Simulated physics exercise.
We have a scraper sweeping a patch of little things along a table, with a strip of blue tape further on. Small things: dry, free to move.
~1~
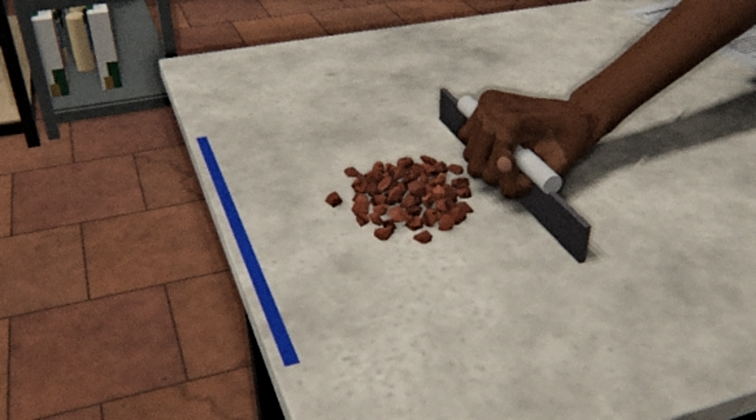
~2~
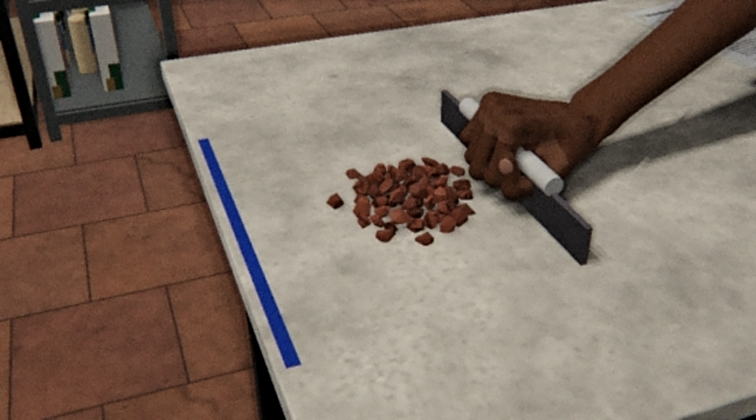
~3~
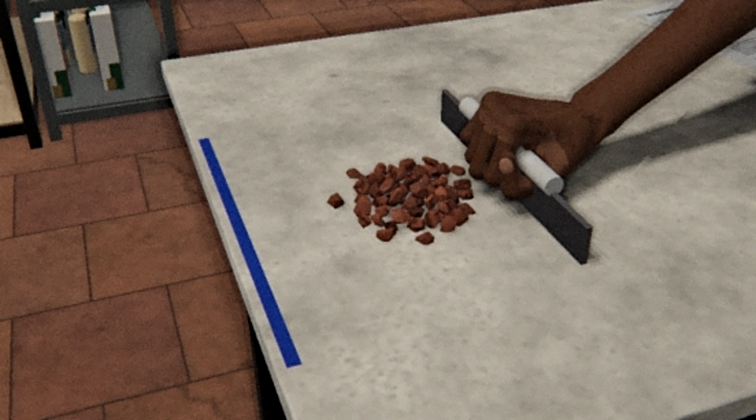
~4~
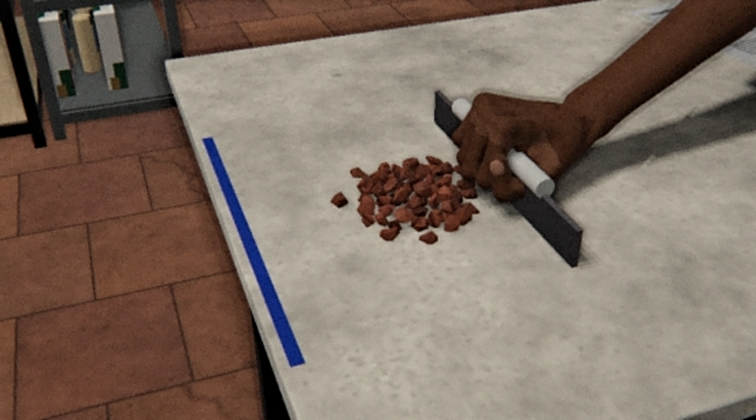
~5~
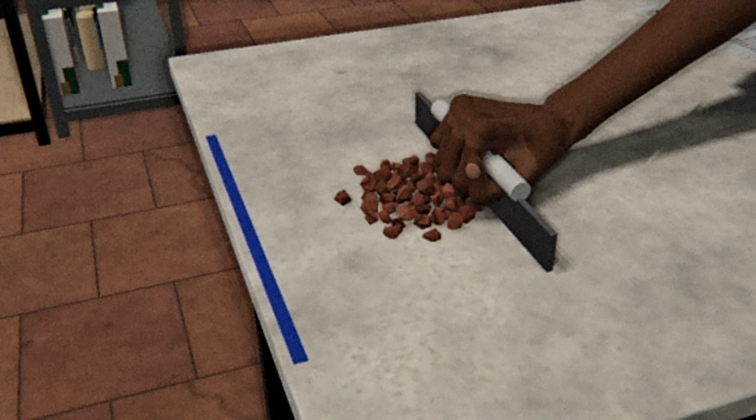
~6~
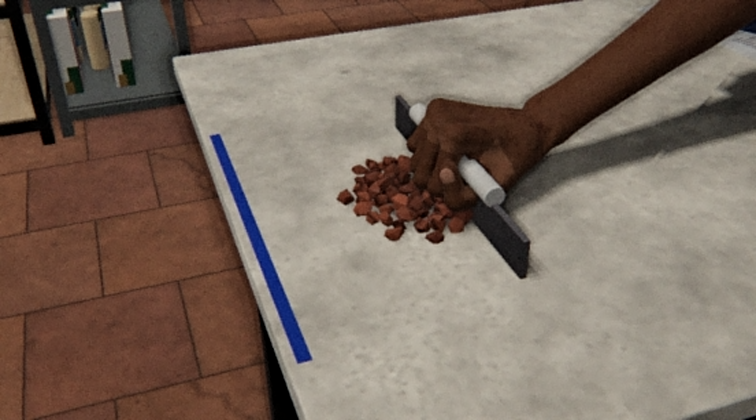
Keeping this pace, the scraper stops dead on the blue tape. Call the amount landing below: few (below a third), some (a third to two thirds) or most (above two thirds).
Most.
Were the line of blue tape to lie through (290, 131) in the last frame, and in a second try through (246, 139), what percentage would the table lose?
In order, close to 0 and 50 per cent.
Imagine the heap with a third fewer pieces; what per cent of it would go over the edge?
Roughly 100 per cent of the heap.
Soon, scraper still moving, near (346, 177); heap all on the table, its front near (269, 232).
A while on, scraper stopped at the blue tape; heap most over the edge.
Towards the end, scraper stopped at the blue tape; heap all over the edge.
Finally, scraper stopped at the blue tape; heap all over the edge.
